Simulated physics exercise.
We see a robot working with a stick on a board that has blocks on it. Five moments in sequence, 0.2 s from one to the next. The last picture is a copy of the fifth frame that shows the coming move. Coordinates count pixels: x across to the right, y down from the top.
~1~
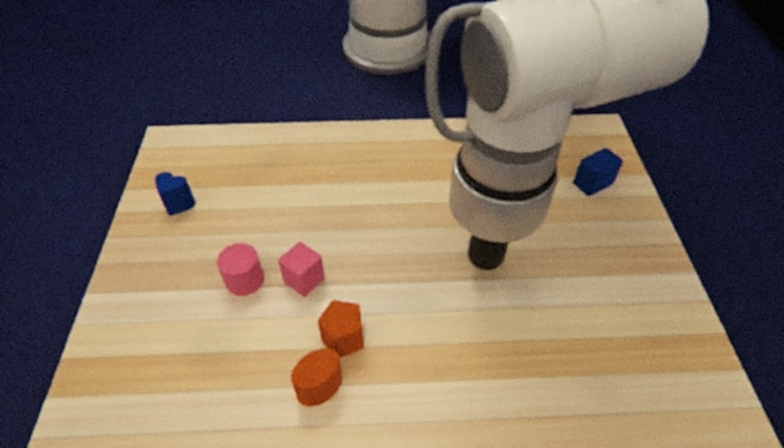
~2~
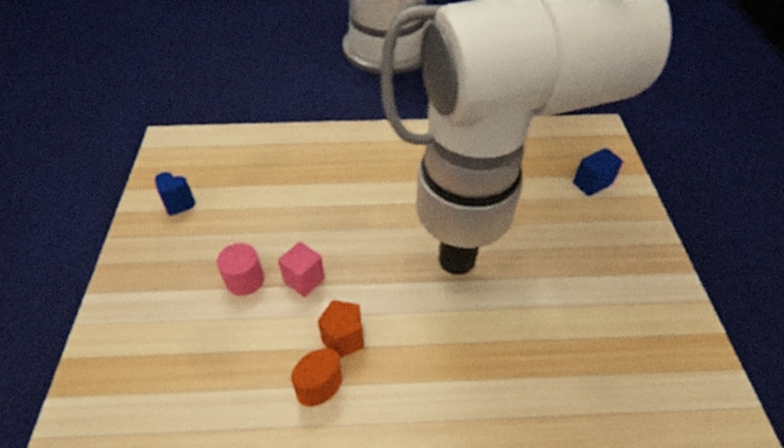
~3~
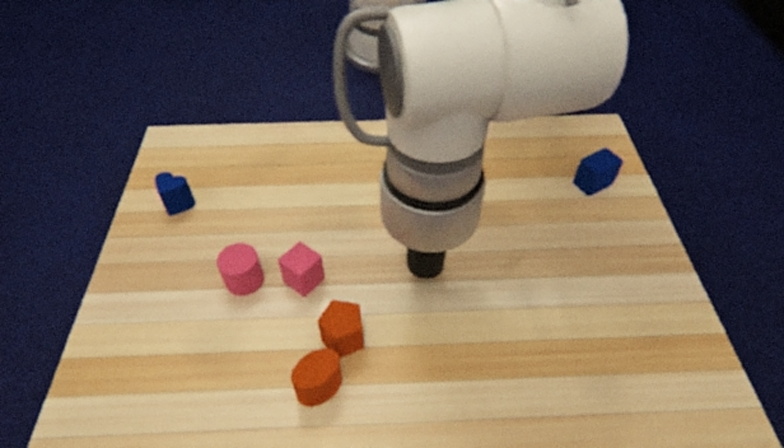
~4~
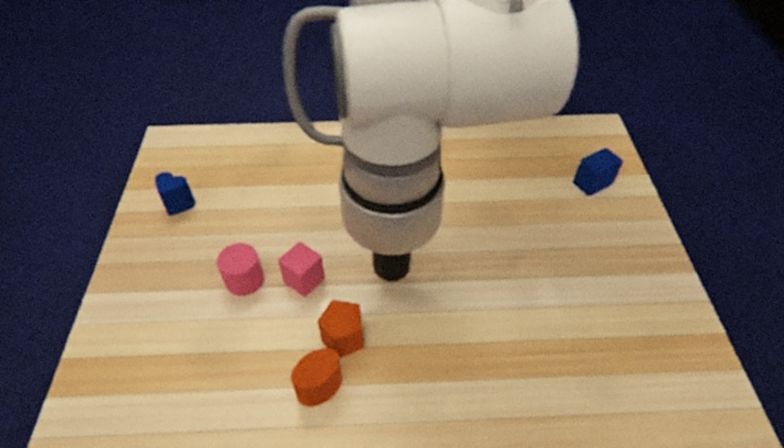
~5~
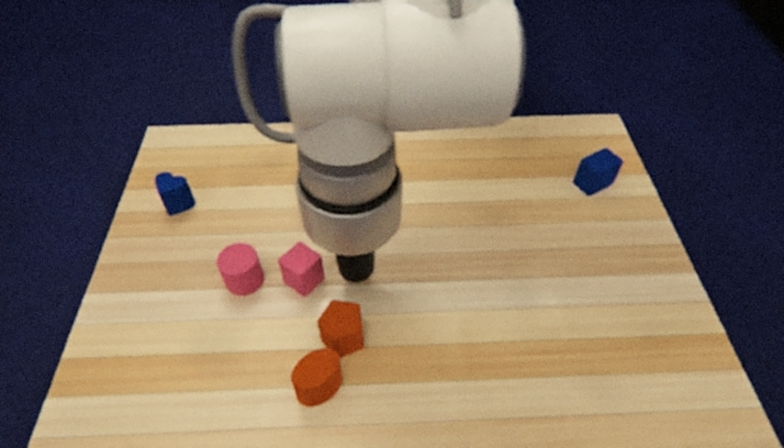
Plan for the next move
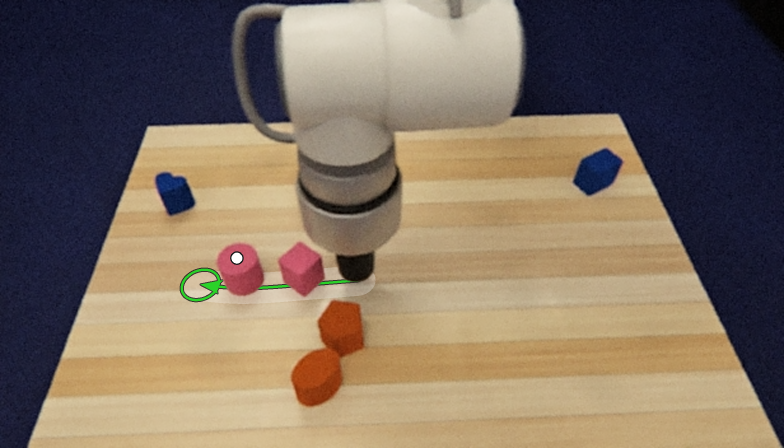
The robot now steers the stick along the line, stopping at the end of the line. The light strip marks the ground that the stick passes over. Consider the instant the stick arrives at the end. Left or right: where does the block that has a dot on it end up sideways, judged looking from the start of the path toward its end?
Sideways shift: Right.
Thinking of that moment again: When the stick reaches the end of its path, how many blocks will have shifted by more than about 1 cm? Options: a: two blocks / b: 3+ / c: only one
a
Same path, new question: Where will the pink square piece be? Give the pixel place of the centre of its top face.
Expect it around (162, 251).
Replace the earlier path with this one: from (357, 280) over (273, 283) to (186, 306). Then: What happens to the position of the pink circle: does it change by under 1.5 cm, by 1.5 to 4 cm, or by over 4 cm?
The block winds up beyond 4 cm from where it is now.
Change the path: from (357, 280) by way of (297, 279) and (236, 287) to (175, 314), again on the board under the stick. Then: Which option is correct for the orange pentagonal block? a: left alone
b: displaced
a: Left alone.
The drawn path runs from (357, 280) via (305, 285) and (252, 288), ending at (200, 285); the dot is on the pink circle.
On the path given first. One third of the way, stick at (302, 272); pink circle at (229, 258); pink square piece at (268, 254), turned 25° anticlockwise.
Two thirds of the way, stick at (247, 276); pink circle at (178, 251); pink square piece at (213, 256), turned 20° anticlockwise.
At the end, stick at (195, 272); pink circle at (134, 239); pink square piece at (162, 251); orange pentagonal block not moved.
